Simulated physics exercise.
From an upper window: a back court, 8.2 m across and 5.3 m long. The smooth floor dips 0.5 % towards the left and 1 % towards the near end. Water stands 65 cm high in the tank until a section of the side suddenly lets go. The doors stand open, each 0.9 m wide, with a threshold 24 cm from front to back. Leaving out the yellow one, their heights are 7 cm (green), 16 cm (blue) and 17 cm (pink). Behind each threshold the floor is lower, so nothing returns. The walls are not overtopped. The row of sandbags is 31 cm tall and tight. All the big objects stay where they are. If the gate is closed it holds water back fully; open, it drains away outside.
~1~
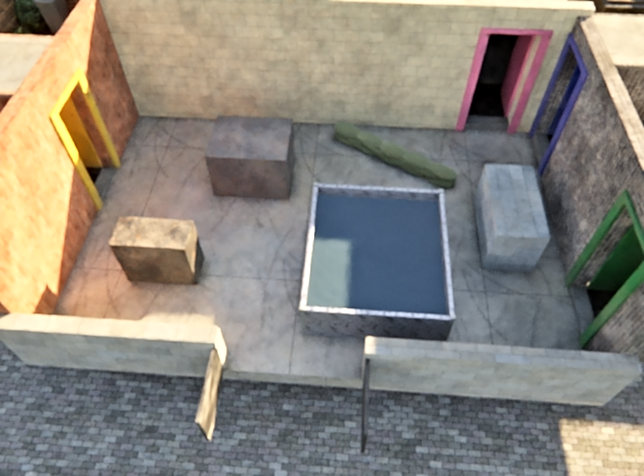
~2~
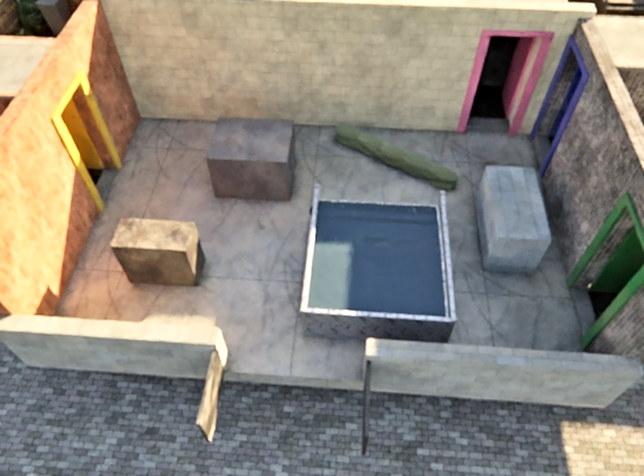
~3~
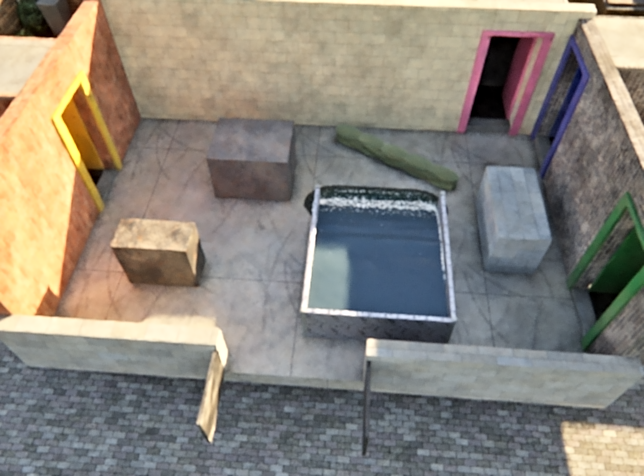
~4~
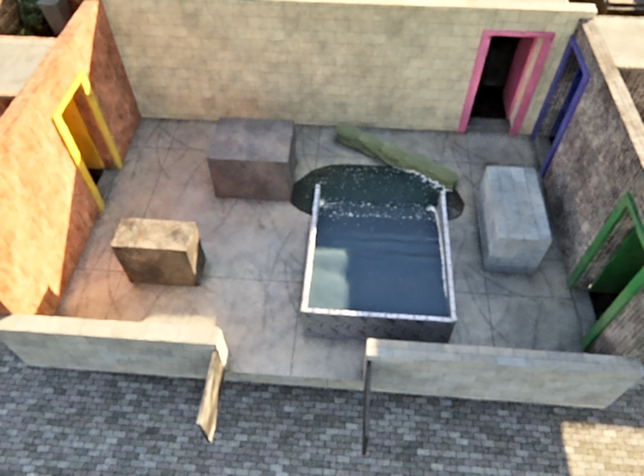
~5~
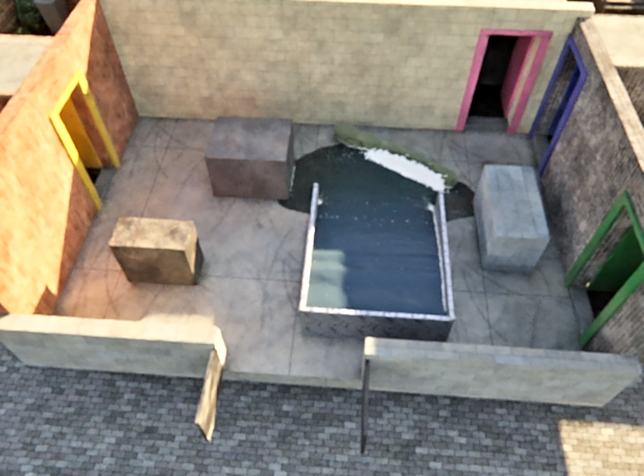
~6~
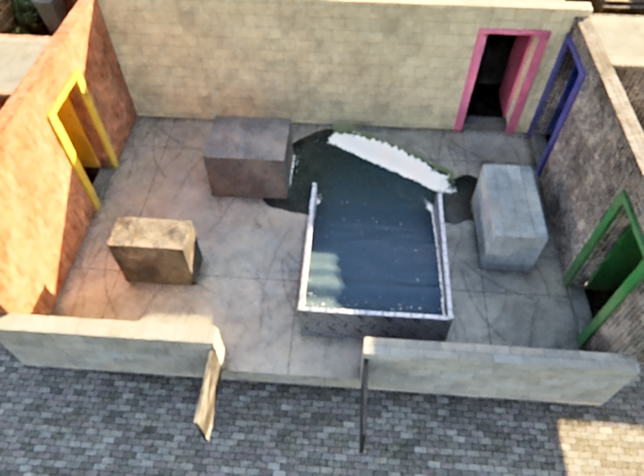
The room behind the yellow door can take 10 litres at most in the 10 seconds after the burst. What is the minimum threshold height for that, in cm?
Some 13 cm above the ground.
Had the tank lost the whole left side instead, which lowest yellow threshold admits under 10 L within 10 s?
Then roughly 30 cm.
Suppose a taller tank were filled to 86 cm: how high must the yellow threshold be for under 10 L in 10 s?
Then roughly 18 cm.
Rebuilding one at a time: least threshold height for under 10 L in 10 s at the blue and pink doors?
Roughly 10.0 cm at blue and 9.5 cm at pink.
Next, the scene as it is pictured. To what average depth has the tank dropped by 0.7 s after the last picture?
Some 37 cm.
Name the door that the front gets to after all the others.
The green one.
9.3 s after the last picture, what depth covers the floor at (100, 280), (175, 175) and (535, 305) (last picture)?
Roughly 10, 5 and 5 cm, in turn.
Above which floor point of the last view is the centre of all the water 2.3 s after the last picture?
Near (334, 193).
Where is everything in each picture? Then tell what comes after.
The first frame shows the tank at (377, 248) is whole and still, 65 cm deep; the yellow door at (90, 146) is dry.
In the second frame, water pours out on the far side and has run 0.3 m, to a hidden place; about 9 cm deep outside, 65 cm at the back.
In the third frame, water pours out on the far side and has run 0.7 m, to a hidden place; about 11 cm deep outside, 65 cm at the back.
In the fourth frame, the front is at (347, 167), 1.3 m from the gap on the far side; 3.0 m2 of floor is wet, 65 cm left at the back.
In the fifth frame, the gap is on the far side, the front 1.8 m out at (341, 147); the back of the tank holds 65 cm.
In the sixth frame, water pours out on the far side and has run 2.2 m, to (329, 132); about 10 cm deep outside, 61 cm at the back; 3.1 m in a straight line remain to the yellow door at (88, 146).
Then, 0.7 s after the last picture water covers 20 % of the floor, deepest (42 cm) near (393, 172); it has not reached the yellow door.
Then, 2.3 s after the last picture water covers 50 % of the floor, deepest (35 cm) near (130, 135); 11 cm at the yellow door, 0 litres in over its 7 cm threshold.
Then, 9.3 s after the last picture water covers 95 % of the floor, deepest (12 cm) near (279, 325); 5 cm at the yellow door, 54 litres in over its 7 cm threshold.
At the yellow door as built, the water peaked near 15 cm, 3.1 s after the last picture.
With a threshold of 12 cm, 14 litres would have come in within the 10 s; with 14 cm, 7 litres. So under 10 litres takes about 13 cm.
